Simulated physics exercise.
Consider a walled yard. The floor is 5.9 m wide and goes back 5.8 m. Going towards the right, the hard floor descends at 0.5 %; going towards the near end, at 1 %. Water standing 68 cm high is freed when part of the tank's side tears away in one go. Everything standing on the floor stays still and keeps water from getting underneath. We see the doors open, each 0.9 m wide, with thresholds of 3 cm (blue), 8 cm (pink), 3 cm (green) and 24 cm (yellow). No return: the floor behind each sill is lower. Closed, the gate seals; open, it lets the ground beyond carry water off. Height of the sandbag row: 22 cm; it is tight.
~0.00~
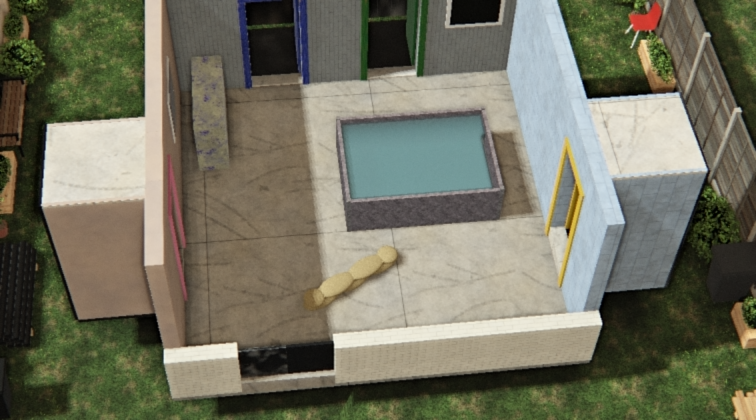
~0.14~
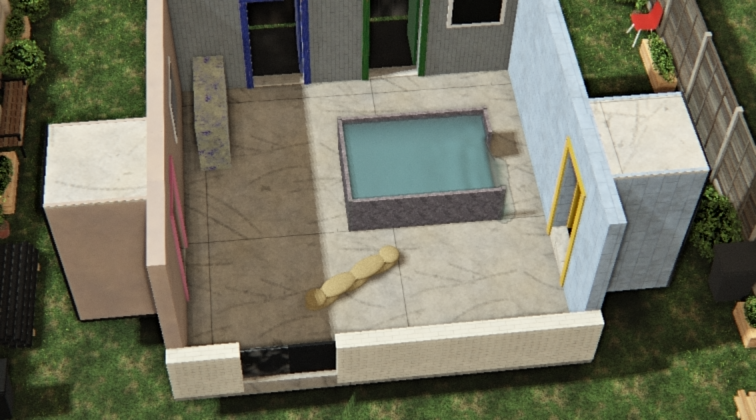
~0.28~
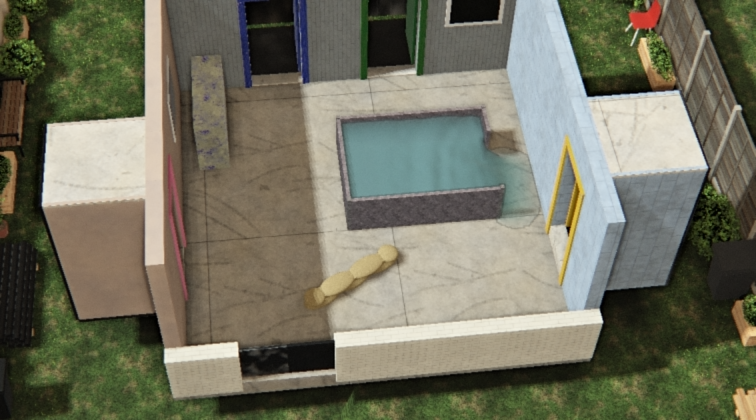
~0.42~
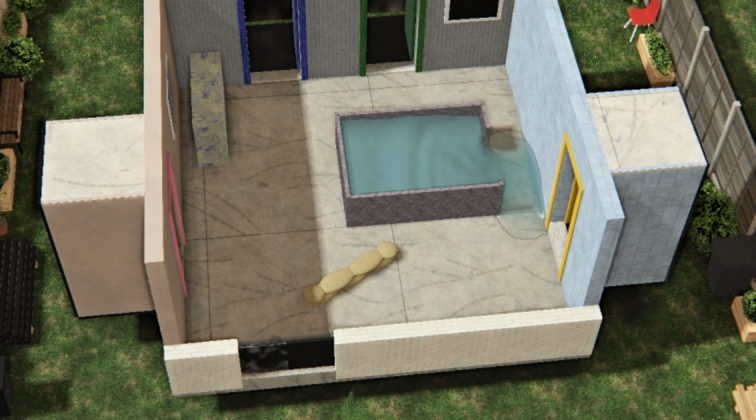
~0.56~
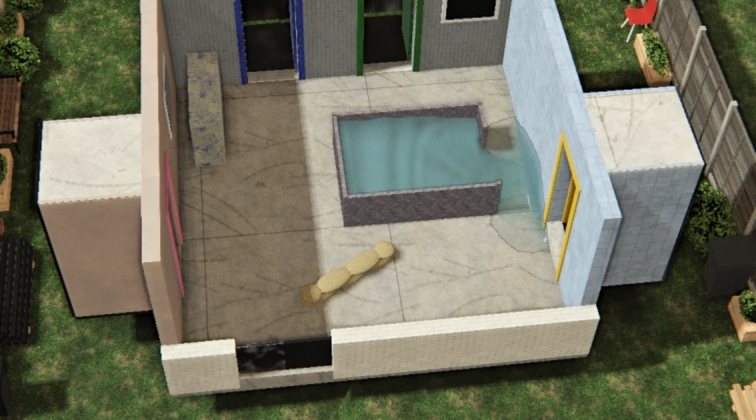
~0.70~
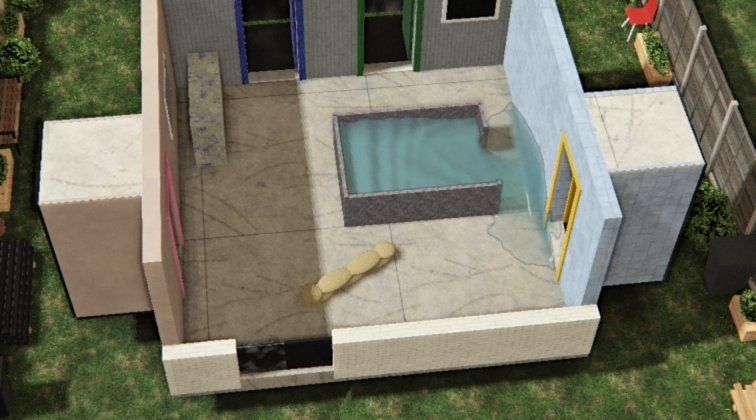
Water poured out of the right side of a raised tank in a walled yard after part of its side gave way, then spread across the pale floor to the blue wall and yellow-framed doorway.
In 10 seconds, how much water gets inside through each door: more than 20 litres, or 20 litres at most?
At the end, blue door: Past the limit; pink door: Within the limit; green door: Past the limit; yellow door: Within the limit.
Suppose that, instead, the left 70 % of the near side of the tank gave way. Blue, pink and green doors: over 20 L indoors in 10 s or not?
Note: Blue beyond the mark, pink beyond the mark, green short of the mark.
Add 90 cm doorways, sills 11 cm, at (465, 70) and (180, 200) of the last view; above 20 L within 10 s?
Exceeded, within it.
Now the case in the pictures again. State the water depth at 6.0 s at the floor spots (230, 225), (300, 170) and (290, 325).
Around 12 cm, 1 cm and 8 cm.
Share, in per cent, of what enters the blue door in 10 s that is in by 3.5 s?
0 per cent, roughly.
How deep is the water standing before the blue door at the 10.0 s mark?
I'd say close to 8.0 cm.
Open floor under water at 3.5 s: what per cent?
Close to 60 in a hundred.
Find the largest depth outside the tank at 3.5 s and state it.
About 28 cm.
After 1.4 s water covers 20 % of the floor and is deepest (55 cm) near (527, 187); blue door not reached, pink door not reached, green door not reached, yellow door 21 cm at the sill, 1 L in.
After 2.2 s water covers 30 % of the floor and is deepest (44 cm) near (527, 187); blue door not reached, pink door not reached, green door 9 cm at the sill, 1 L in, yellow door 20 cm at the sill, 2 L in.
After 3.5 s water covers 60 % of the floor and is deepest (28 cm) near (551, 325); blue door 4 cm at the sill, 0 L in, pink door not reached, green door 8 cm at the sill, 22 L in, yellow door 13 cm at the sill, 3 L in.
After 6.0 s water covers 85 % of the floor and is deepest (20 cm) near (186, 370); blue door 5 cm at the sill, 0 L in, pink door 8 cm at the sill, 0 L in, green door 6 cm at the sill, 44 L in, yellow door 9 cm at the sill, 3 L in.
After 10.0 s water covers 95 % of the floor and is deepest (15 cm) near (562, 324); blue door 8 cm at the sill, 44 L in, pink door 7 cm at the sill, 0 L in, green door 3 cm at the sill, 53 L in, yellow door 10 cm at the sill, 3 L in.
